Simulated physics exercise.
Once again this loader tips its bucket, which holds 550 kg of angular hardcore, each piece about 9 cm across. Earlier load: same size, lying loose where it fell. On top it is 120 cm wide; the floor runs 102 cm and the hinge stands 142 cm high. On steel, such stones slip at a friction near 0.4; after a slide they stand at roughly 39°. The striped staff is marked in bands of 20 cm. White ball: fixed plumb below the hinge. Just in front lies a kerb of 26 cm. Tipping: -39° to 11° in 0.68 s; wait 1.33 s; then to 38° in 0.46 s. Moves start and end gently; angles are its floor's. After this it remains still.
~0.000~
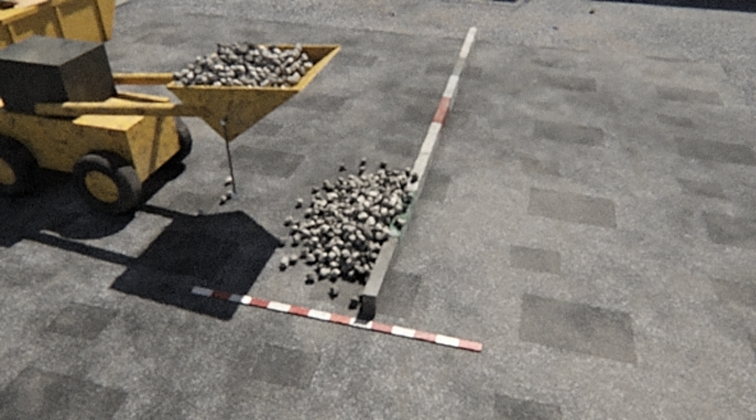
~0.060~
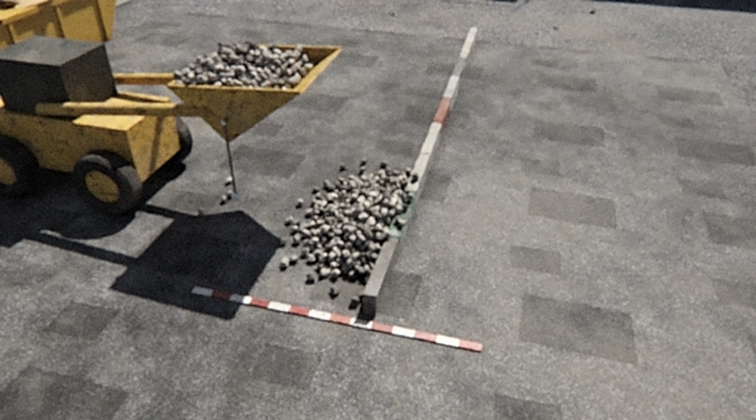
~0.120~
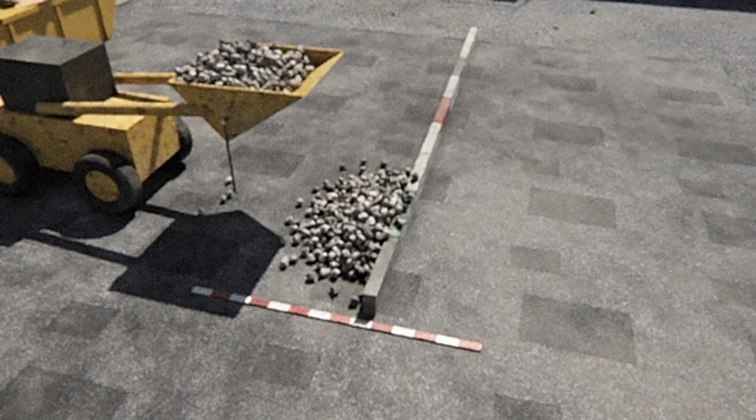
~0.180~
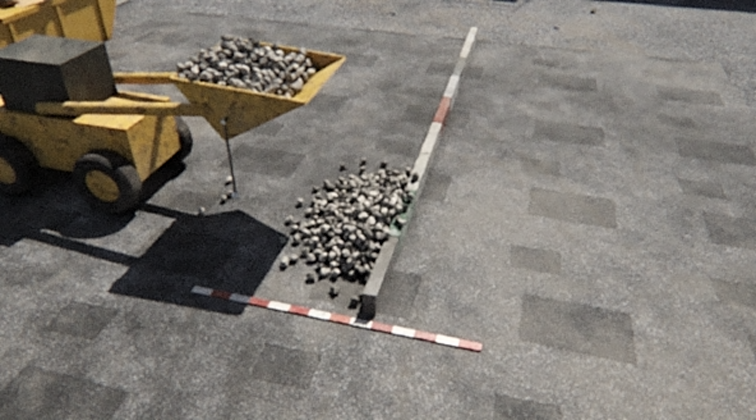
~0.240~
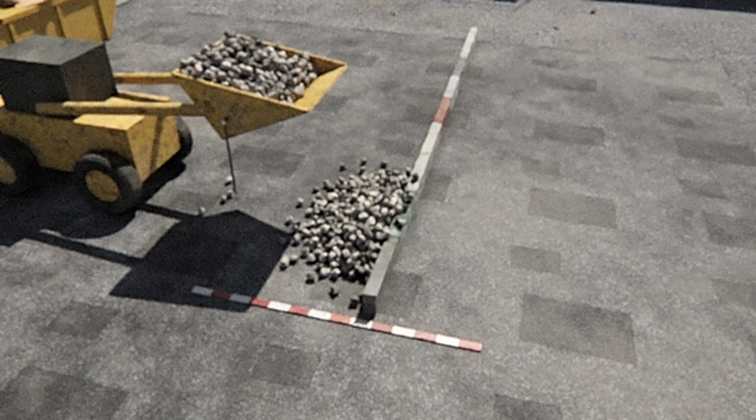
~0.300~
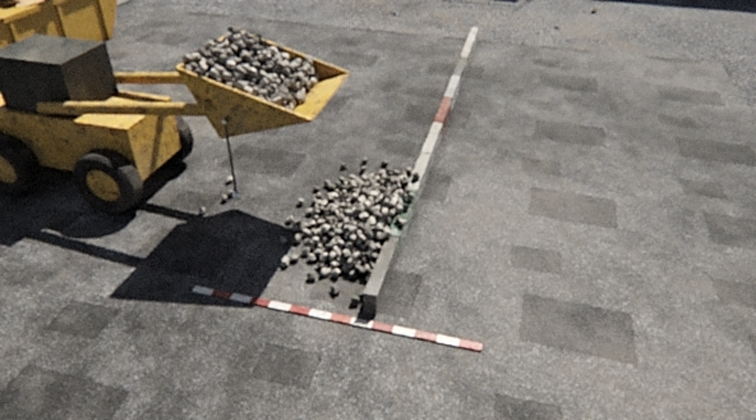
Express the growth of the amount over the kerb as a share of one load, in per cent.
Roughly 0 per cent of a load.
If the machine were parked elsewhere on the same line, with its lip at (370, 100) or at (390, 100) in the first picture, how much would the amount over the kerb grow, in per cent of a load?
About 55 and 90 per cent.
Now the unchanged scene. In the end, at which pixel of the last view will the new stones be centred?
I'd point to about (333, 203).
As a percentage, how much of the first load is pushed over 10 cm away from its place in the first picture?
Close to 0 per cent.
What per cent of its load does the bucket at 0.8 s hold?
Near 100 per cent of the load is held.
After 0.5 s the floor is at 3°; in per cent of one load, 100 in the bucket, 101 on this side of the kerb; the foremost stones are at (404, 206).
After 0.8 s the floor is at 11°; in per cent of one load, 100 in the bucket, 101 on this side of the kerb; the foremost stones are at (404, 206).
After 2.9 s the floor is at 38°; in per cent of one load, 35 in the bucket, 166 on this side of the kerb; the foremost stones are at (404, 206).
After 5.8 s the floor is at 38°; in per cent of one load, 0 in the bucket, 200 on this side of the kerb; the foremost stones are at (412, 204). Net gain over the kerb, 0.
